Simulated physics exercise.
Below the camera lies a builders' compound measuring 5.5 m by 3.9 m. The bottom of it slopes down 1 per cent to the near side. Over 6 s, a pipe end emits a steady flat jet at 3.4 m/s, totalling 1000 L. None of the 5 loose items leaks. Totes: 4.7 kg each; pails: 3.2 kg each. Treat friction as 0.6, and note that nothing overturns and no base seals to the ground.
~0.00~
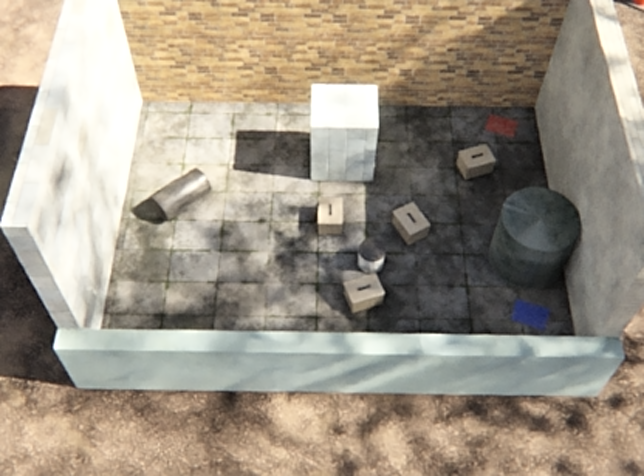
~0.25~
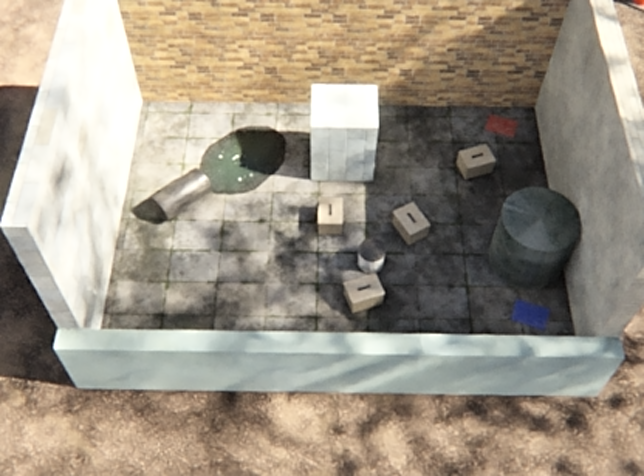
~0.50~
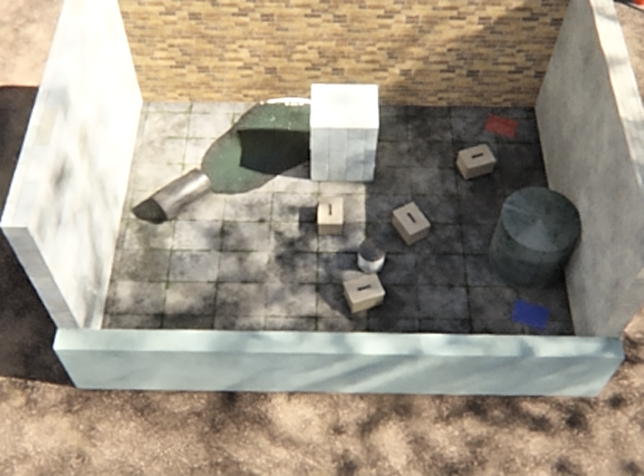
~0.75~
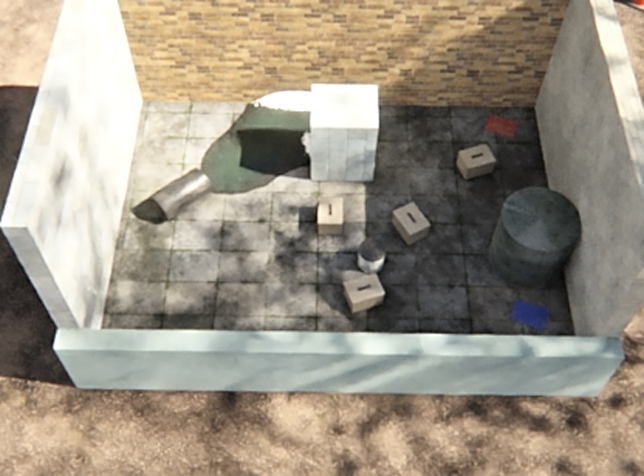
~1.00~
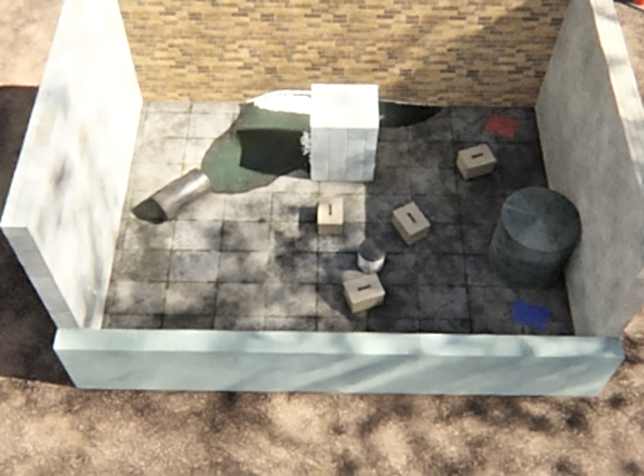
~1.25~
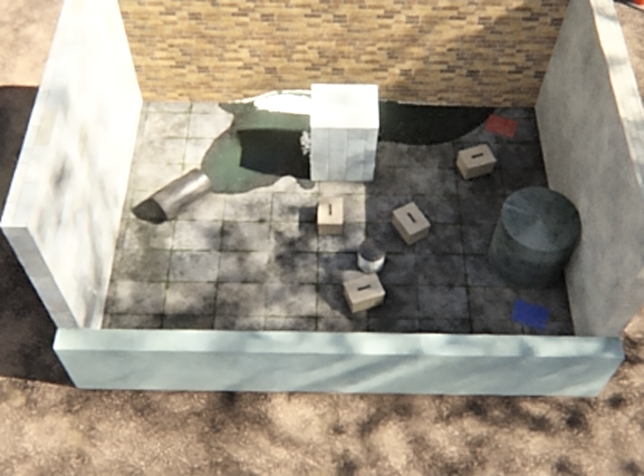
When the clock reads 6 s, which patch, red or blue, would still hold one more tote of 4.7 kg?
The blue patch.
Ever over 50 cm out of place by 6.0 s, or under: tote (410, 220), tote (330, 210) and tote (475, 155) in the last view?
Taking them in order, the first is above the mark, the second below the mark and the third above the mark.
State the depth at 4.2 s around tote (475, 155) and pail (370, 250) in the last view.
I'd estimate 7 cm for the first and 0 cm for the second.
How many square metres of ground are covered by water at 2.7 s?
The covered patch comes to about 9.0 m2.
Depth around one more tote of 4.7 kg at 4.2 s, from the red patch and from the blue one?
I'd say close to 17 cm, and close to 0 cm for the other.
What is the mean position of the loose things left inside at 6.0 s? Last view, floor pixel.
They average out to somewhere around (329, 247).
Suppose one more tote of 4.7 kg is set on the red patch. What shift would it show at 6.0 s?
I'd put it near 200 cm.
After 1.8 s on red it would be 0 cm off in 3 cm of water; on blue it would be 0 cm off in 0 cm of water.
After 2.7 s on red it would be 33 cm off in 12 cm of water; on blue it would be 0 cm off in 0 cm of water.
After 4.2 s on red it would be 62 cm off in 17 cm of water; on blue it would be 0 cm off in 0 cm of water.
After 6.0 s on red it would be 197 cm off in 9 cm of water; on blue it would be 0 cm off in 0 cm of water.
